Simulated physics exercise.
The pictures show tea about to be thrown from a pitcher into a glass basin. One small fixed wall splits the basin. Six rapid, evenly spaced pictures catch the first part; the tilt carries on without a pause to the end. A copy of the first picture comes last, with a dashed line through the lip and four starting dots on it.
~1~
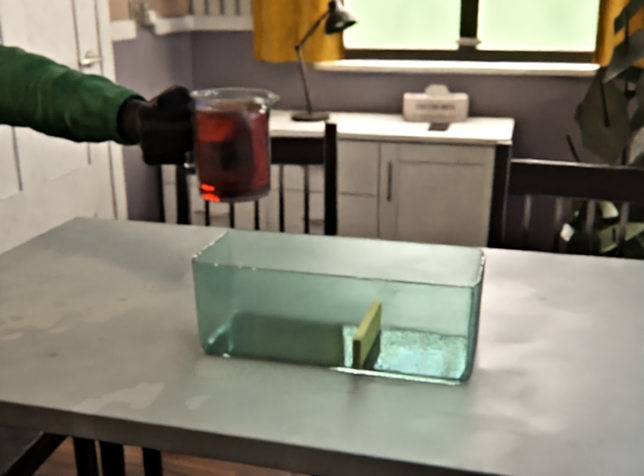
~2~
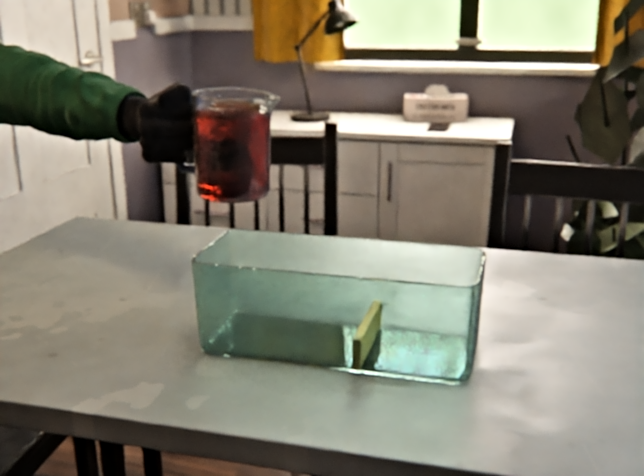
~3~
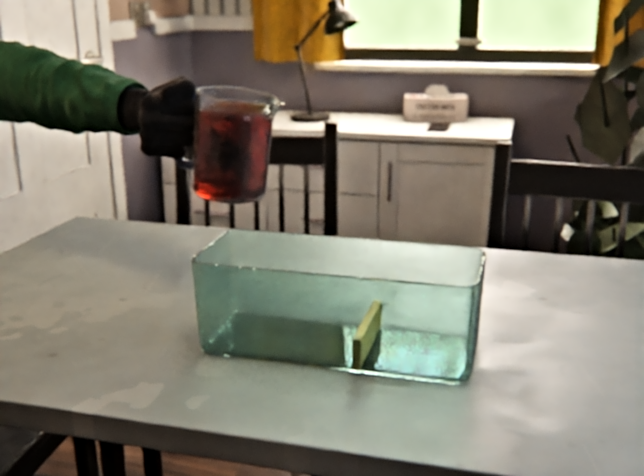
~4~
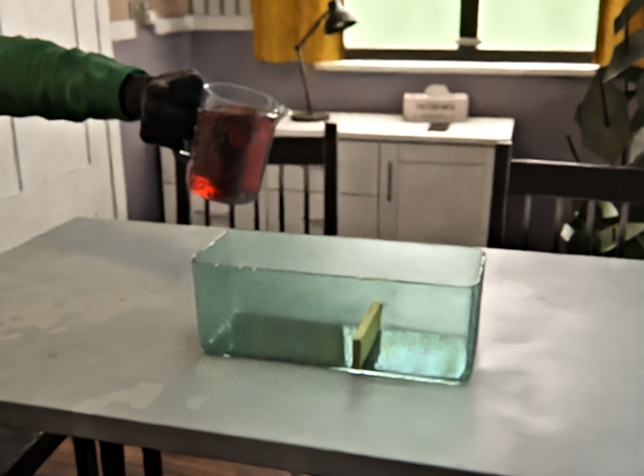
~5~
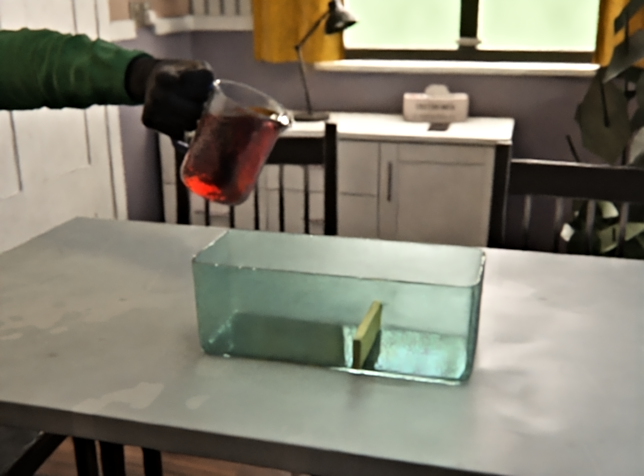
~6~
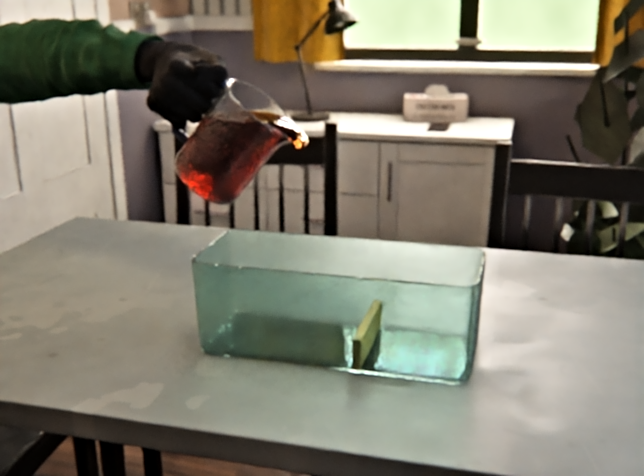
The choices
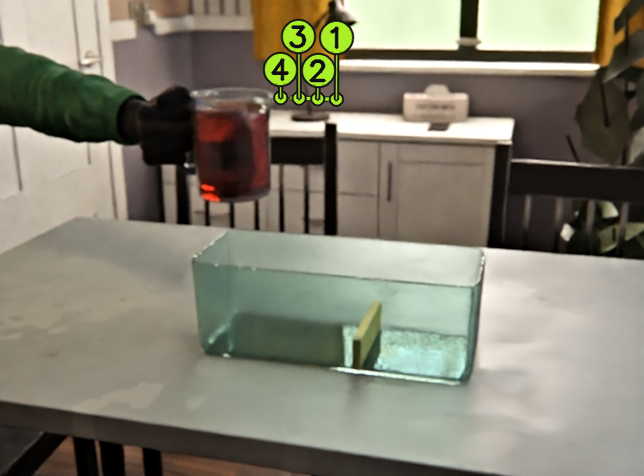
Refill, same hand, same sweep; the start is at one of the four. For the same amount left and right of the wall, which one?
Take 3.
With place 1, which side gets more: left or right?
The right side.
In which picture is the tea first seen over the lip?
Picture 6.
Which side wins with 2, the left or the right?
More ends on the right.
On the marked copy, 1 at (336, 99); 2 at (317, 98); 3 at (299, 98); 4 at (280, 97).
With 1, about 5 % ends left of the wall and 94 % right of it.
With 2, about 13 % ends left of the wall and 86 % right of it.
With 3, about 50 % ends left of the wall and 49 % right of it.
With 4, about 89 % ends left of the wall and 7 % right of it; 3 % is lost outside.
